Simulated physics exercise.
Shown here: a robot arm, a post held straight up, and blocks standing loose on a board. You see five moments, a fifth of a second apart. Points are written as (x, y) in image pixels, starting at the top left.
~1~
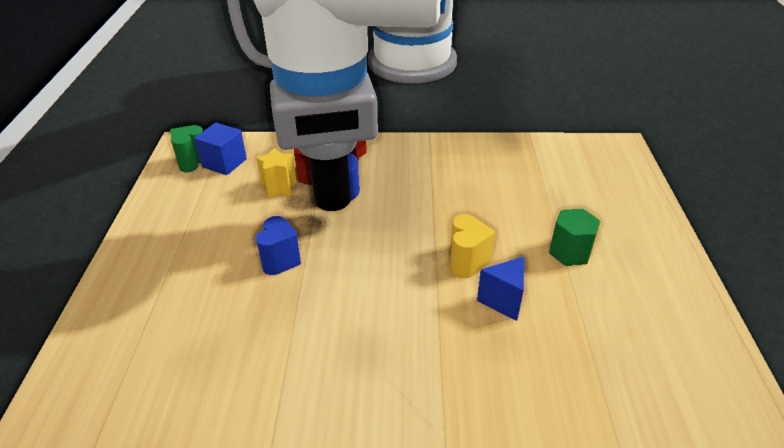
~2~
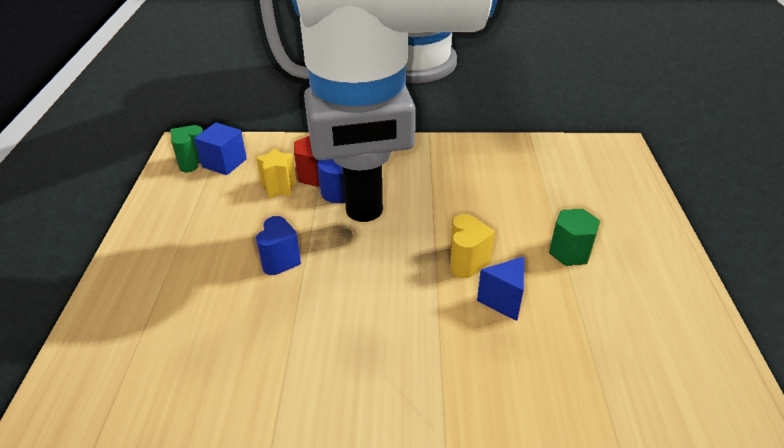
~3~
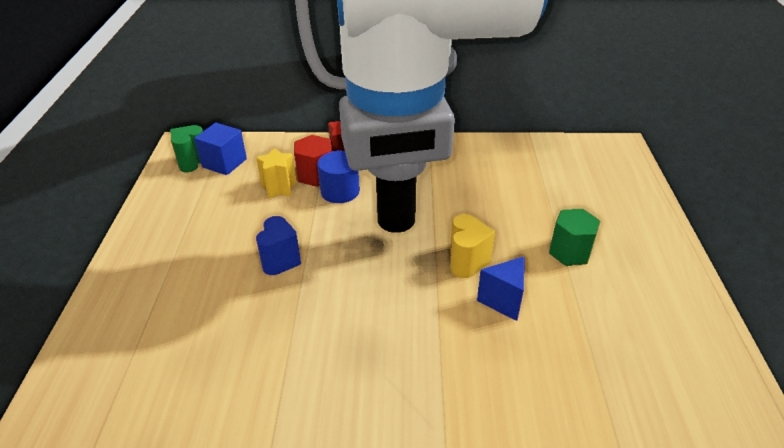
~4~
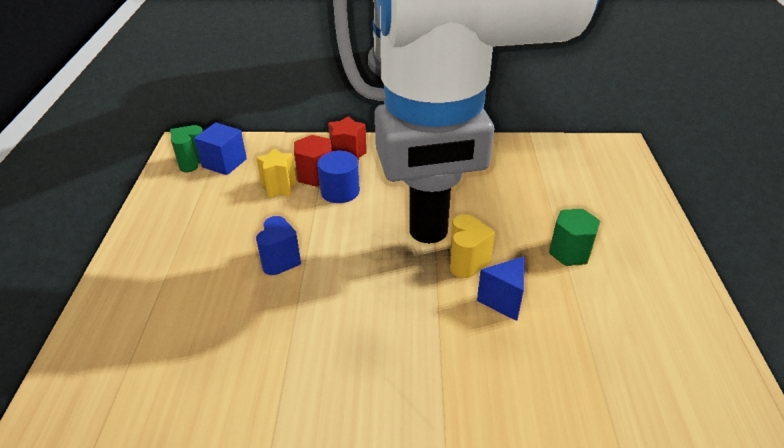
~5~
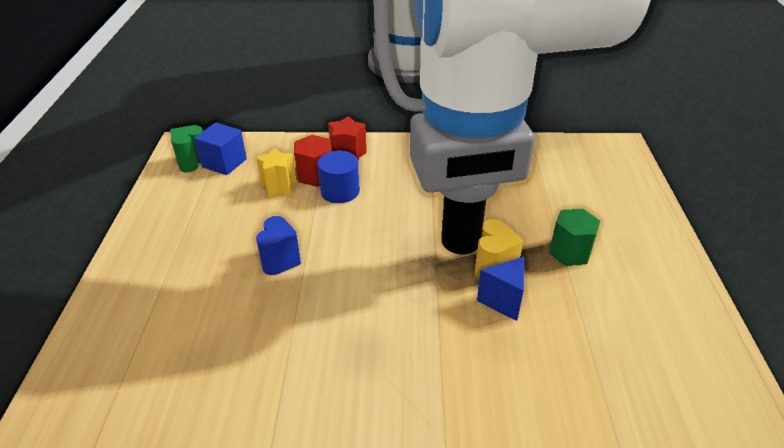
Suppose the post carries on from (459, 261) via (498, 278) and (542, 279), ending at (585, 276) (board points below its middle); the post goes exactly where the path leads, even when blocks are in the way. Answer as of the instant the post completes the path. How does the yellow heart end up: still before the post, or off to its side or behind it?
The post will still be pushing it.
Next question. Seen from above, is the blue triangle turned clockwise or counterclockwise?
From above, the blue triangle will be seen to turn clockwise.
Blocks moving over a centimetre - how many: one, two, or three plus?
It should be two.
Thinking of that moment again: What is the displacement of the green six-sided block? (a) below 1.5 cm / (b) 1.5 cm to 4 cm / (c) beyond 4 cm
b (1.5 cm to 4 cm)
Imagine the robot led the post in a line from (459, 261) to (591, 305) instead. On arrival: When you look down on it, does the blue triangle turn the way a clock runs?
That would be a yes.
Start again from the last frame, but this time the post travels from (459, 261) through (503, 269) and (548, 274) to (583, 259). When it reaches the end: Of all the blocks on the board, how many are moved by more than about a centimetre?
By the end of the path, two blocks have moved more than about a centimetre.
What follows on the original path. One third of the way, post at (502, 258); yellow heart at (540, 245), turned 15° anticlockwise; blue triangle at (514, 273), turned 25° clockwise.
Two thirds of the way, post at (547, 259); yellow heart at (586, 246), turned 15° anticlockwise; blue triangle at (515, 273), turned 30° clockwise; green six-sided block at (587, 218), turned 25° anticlockwise.
At the end, post at (591, 256); yellow heart at (632, 245); blue triangle at (515, 273), turned 30° clockwise; green six-sided block at (594, 215), turned 55° anticlockwise.
